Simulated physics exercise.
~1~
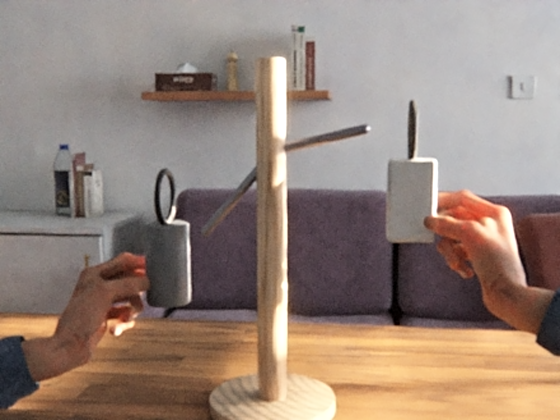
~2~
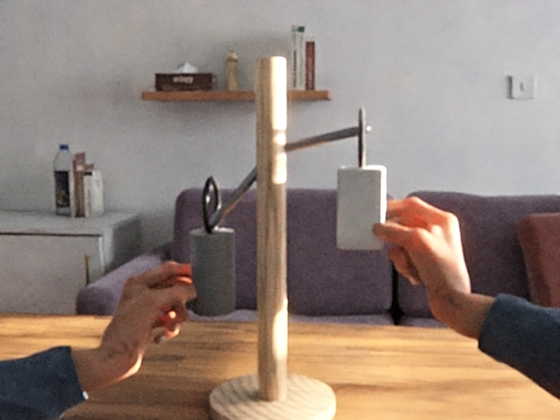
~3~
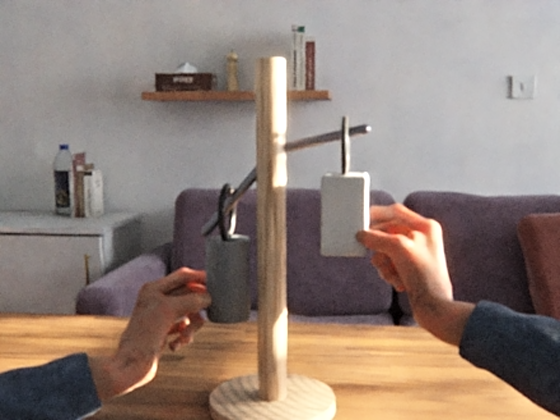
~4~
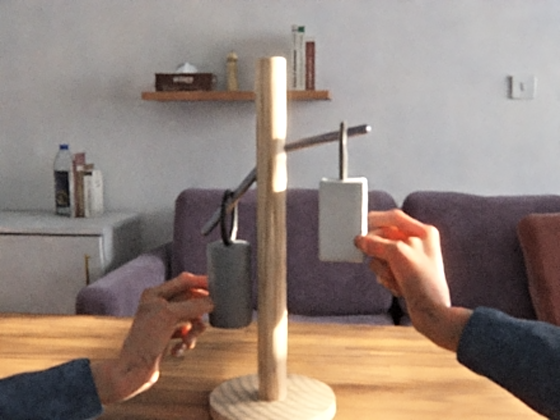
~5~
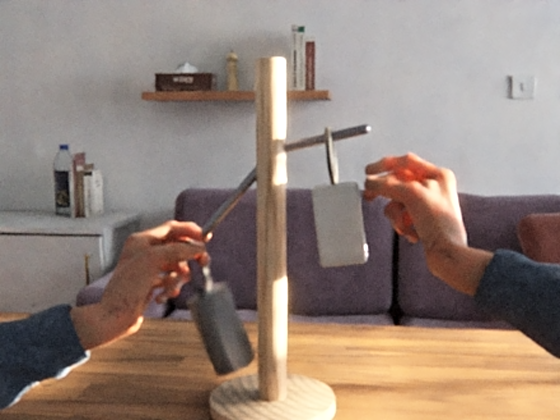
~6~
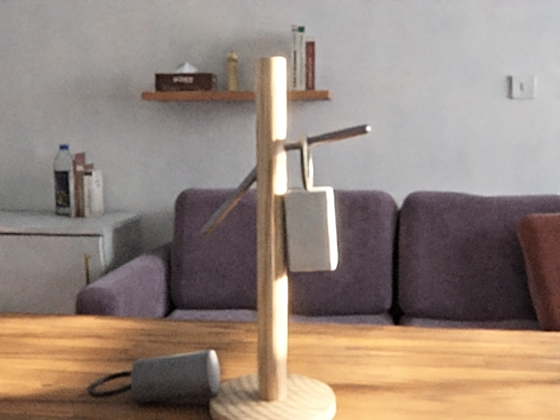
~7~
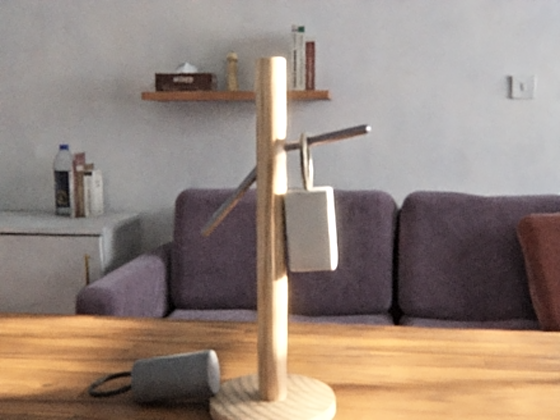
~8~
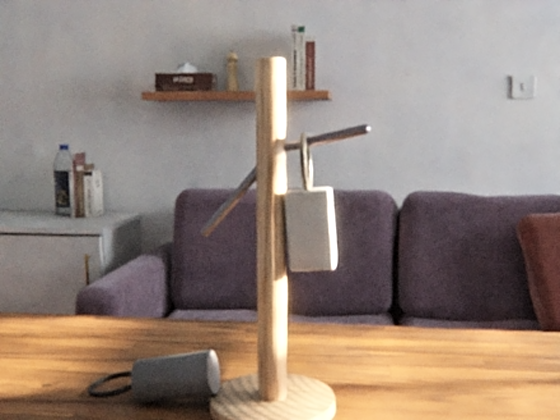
The clip opens with a wooden peg stand on a table, its two pegs angled differently, while one hand holds a ringed grey lantern at left and another holds a ringed white pouch at right. Both hands move inward and bring the rings onto the pegs, the left one sloping downward and the right one tilting slightly up. As the hands let go, the lantern tips and drops away from its peg, while the pouch slides inward, tilting slightly. Finally, the lantern lies on its side on the table, and the pouch hangs still near the post.
